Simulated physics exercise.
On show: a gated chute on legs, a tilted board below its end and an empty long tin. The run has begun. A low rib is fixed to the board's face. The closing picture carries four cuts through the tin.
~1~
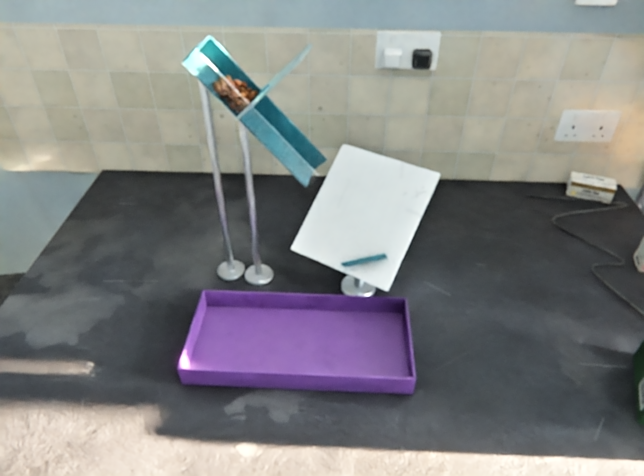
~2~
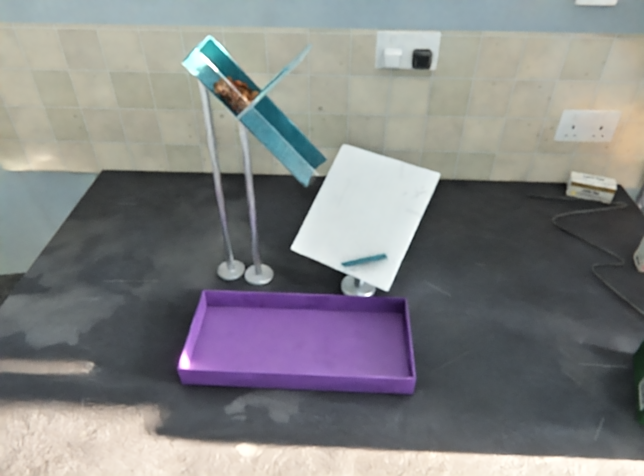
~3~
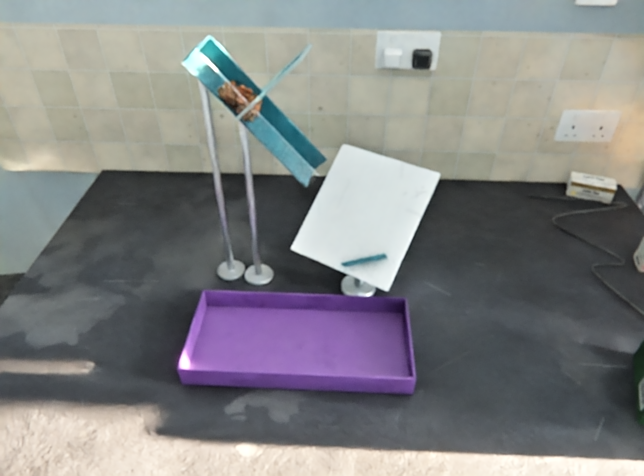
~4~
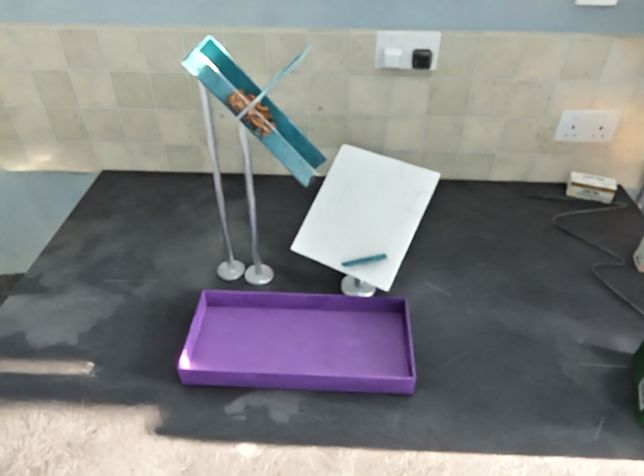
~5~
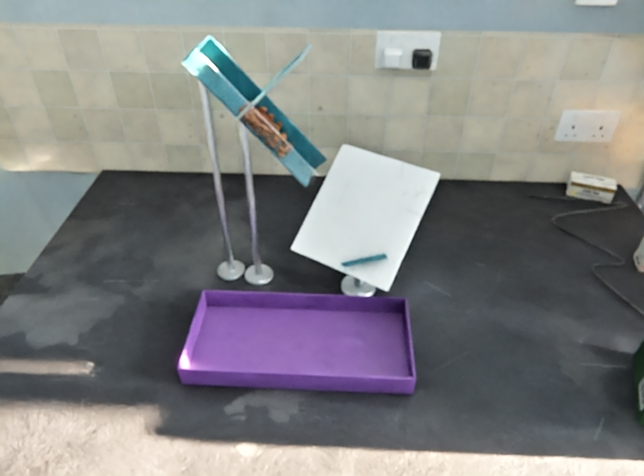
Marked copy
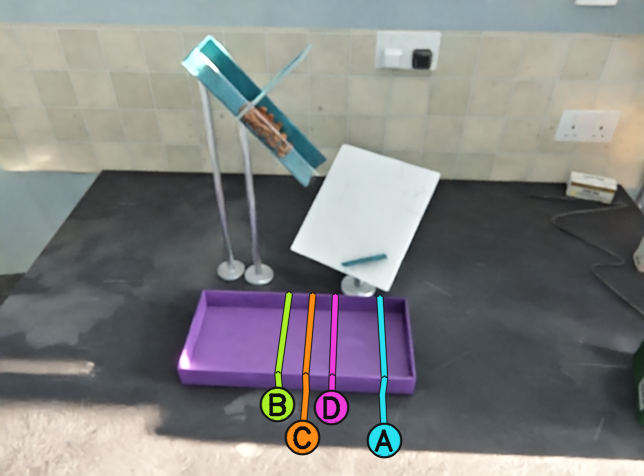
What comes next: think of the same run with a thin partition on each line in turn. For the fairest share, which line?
C works best here.
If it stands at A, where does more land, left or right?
The left side.
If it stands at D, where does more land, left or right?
Left.
On the marked copy, line A crosses the front rim at (384, 377); line B crosses the front rim at (278, 373); line C crosses the front rim at (305, 374); line D crosses the front rim at (332, 375).
If A is chosen, of what is caught, all on the left of the divider, none on the right.
If B is chosen, of what is caught, none on the left of the divider, all on the right.
If C is chosen, of what is caught, about half on the left of the divider, about half on the right.
If D is chosen, of what is caught, all on the left of the divider, none on the right.
